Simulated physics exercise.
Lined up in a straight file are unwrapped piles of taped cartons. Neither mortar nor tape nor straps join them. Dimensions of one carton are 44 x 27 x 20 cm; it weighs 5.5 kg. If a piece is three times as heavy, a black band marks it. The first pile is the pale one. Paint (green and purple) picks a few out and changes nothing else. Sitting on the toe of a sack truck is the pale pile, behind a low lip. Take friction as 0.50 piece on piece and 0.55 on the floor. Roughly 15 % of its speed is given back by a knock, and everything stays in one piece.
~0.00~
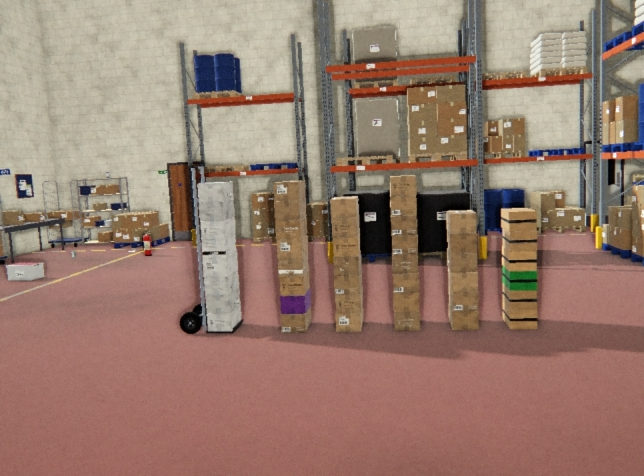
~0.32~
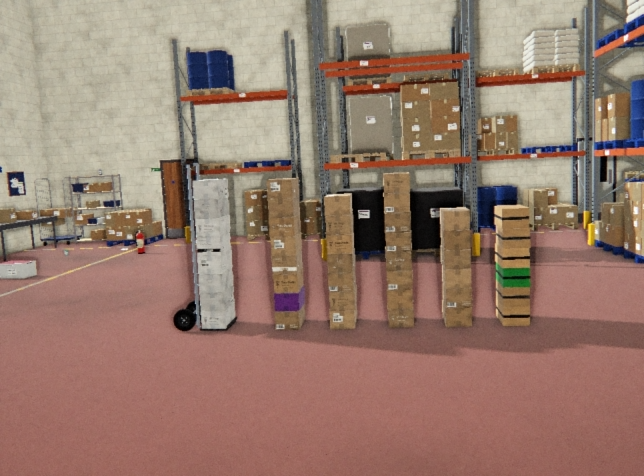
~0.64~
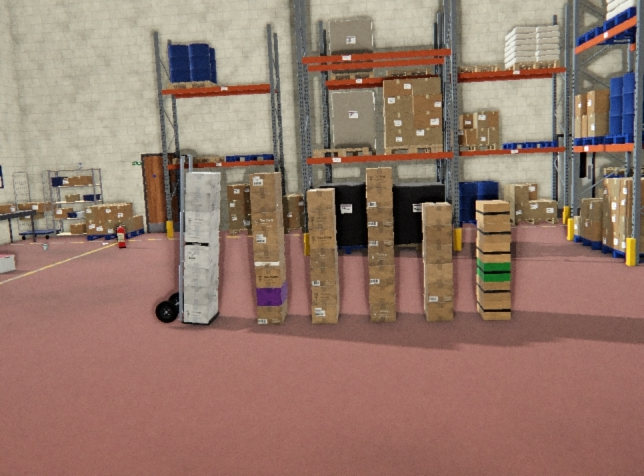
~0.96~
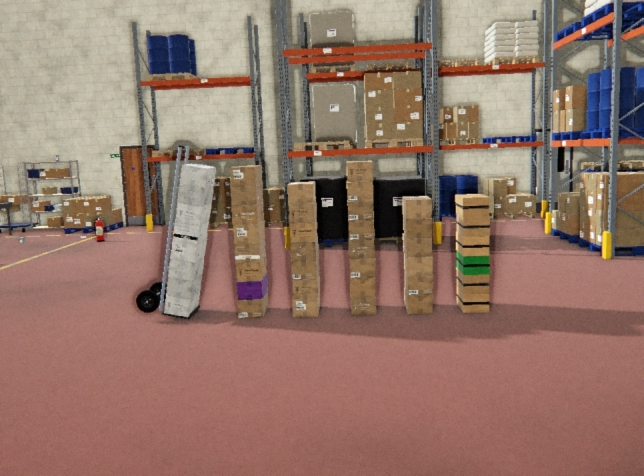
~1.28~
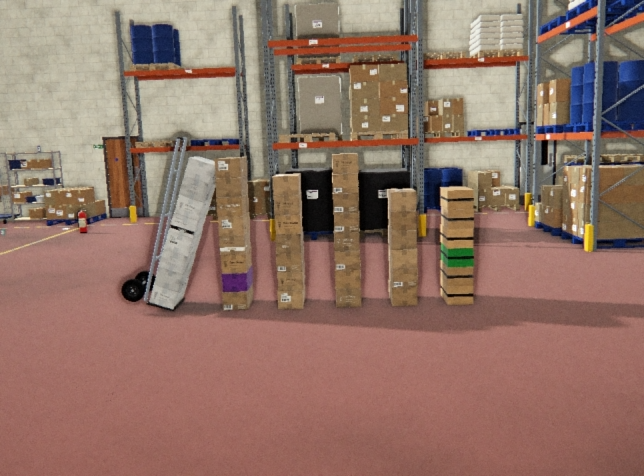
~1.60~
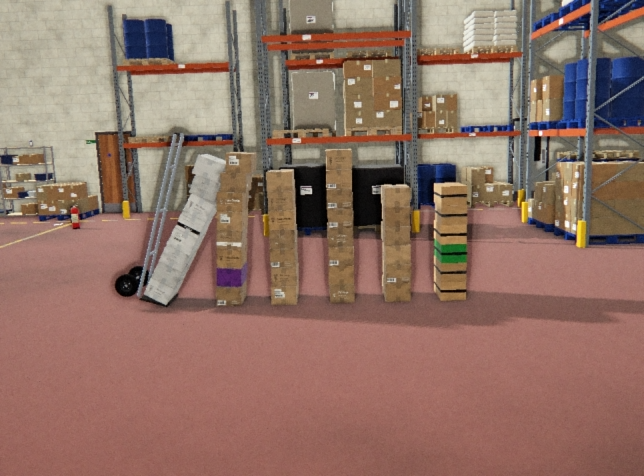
The video shows a row of carton piles in a warehouse as a sack truck at the left tips forward to the right, its pale pile leaning increasingly until the neighboring pile with a purple carton tilts slightly.
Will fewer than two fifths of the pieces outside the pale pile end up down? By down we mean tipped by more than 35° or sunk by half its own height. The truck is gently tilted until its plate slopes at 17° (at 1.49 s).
No, more than two fifths.
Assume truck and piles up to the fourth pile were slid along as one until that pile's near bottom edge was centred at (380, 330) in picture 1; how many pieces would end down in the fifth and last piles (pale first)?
Down per pile: Fifth 5; last 5.
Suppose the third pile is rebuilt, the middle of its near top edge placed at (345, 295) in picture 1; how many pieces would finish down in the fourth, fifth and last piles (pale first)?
Counts down - fourth: 8; fifth: 6; last: 5.
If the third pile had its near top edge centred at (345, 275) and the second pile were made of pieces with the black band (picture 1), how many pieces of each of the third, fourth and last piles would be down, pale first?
You'd get third 0, fourth 0 and last 0.
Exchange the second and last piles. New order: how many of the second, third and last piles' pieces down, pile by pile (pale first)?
Second 0, third 0, last 0.
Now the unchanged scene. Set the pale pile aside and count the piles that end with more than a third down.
The number of such piles is 5.
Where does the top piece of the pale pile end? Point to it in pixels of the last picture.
In the last view it ends up close to (296, 235).
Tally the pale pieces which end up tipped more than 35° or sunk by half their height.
The total comes to 8.
After 2.44 s, 8 of the pale pile down; 4 of the 35 other cartons down; purple carton leaning 40°.
After 3.40 s, 8 of the pale pile down; 26 of the 35 other cartons down; purple carton leaning 47°; green carton leaning 23°.
At rest (5.6 s), 8 of the pale pile down; 32 of the 35 other cartons down; green carton upside down; purple carton leaning 47°. That is 91 per cent. As the last picture would show them, middles, green carton near (526, 284), purple carton near (260, 278).
